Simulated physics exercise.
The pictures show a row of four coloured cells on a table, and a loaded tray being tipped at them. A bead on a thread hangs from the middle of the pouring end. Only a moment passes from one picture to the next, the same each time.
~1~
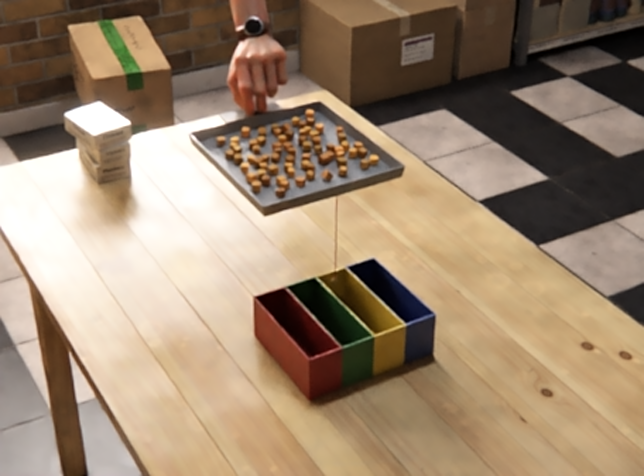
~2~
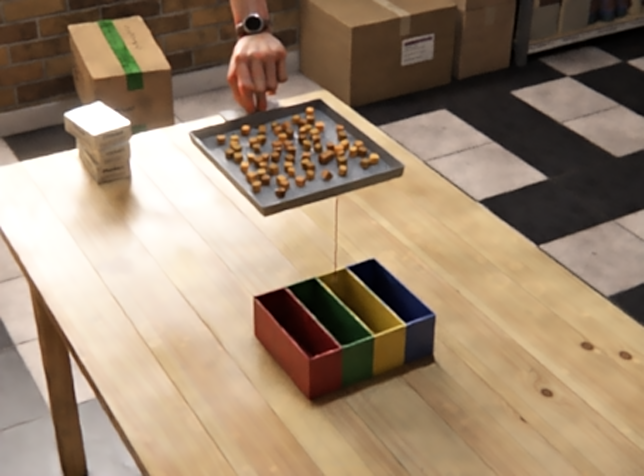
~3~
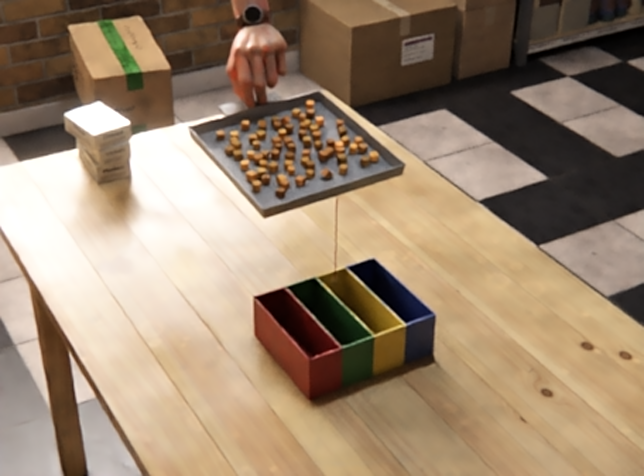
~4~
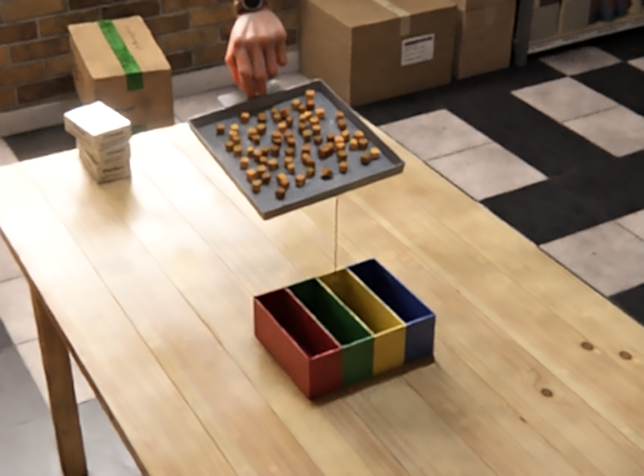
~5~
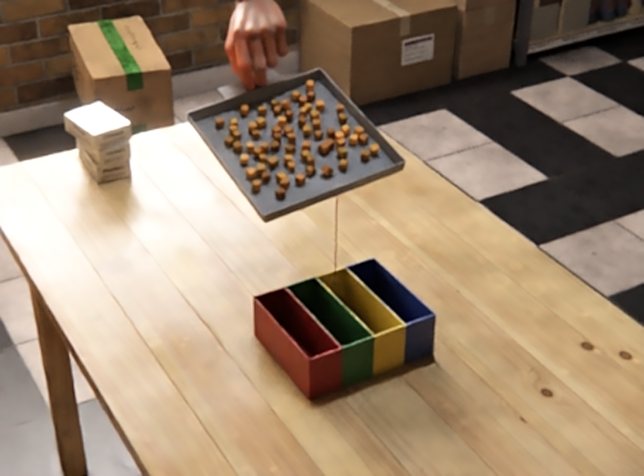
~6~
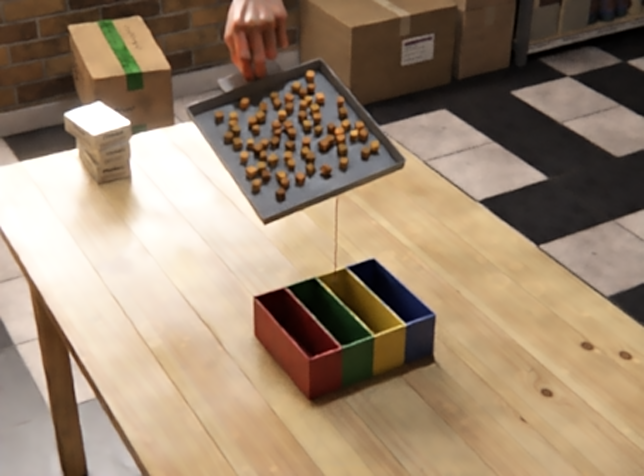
On a wooden table in a storage room, a tray of small brown cubes hovers beside a box with red, green, yellow and blue cells. A hand behind the tray lowers slightly, then rises, and the far edge lifts as the tray tilts gradually toward its front left corner.
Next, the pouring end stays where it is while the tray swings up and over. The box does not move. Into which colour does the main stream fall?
It favours the red compartment.
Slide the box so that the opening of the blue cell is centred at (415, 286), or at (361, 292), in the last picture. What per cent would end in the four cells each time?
Roughly 30 per cent, and 90 per cent.
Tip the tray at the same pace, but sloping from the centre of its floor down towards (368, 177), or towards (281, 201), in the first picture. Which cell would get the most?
In turn: That blue cell; that red cell.
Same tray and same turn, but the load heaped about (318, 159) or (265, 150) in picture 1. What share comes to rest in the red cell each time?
Roughly 40 per cent, and 50 per cent.
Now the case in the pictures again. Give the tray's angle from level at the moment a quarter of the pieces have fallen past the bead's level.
At some 110 degrees.
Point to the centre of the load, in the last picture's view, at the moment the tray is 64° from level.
Close to (291, 197).
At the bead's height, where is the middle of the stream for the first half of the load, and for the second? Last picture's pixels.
Around (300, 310) and then (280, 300).
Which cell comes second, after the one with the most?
Next in line is the green one.
Soon after the last picture, tray tipped steeply; most on the tray; a small part falling or outside the box.
A little later, tray tipped past a quarter turn; most on the tray; a small part in the red cell; a stray few in the green cell; a stray few in the yellow cell; a small part falling or outside the box.
Later still, tray tipped past a quarter turn; about half in the red cell; about a quarter in the green cell; a stray few in the yellow cell; about a third falling or outside the box.
At rest, tray tipped past a quarter turn; about half in the red cell; about a quarter in the green cell; a stray few in the yellow cell; none in the blue cell; about a third outside the box.
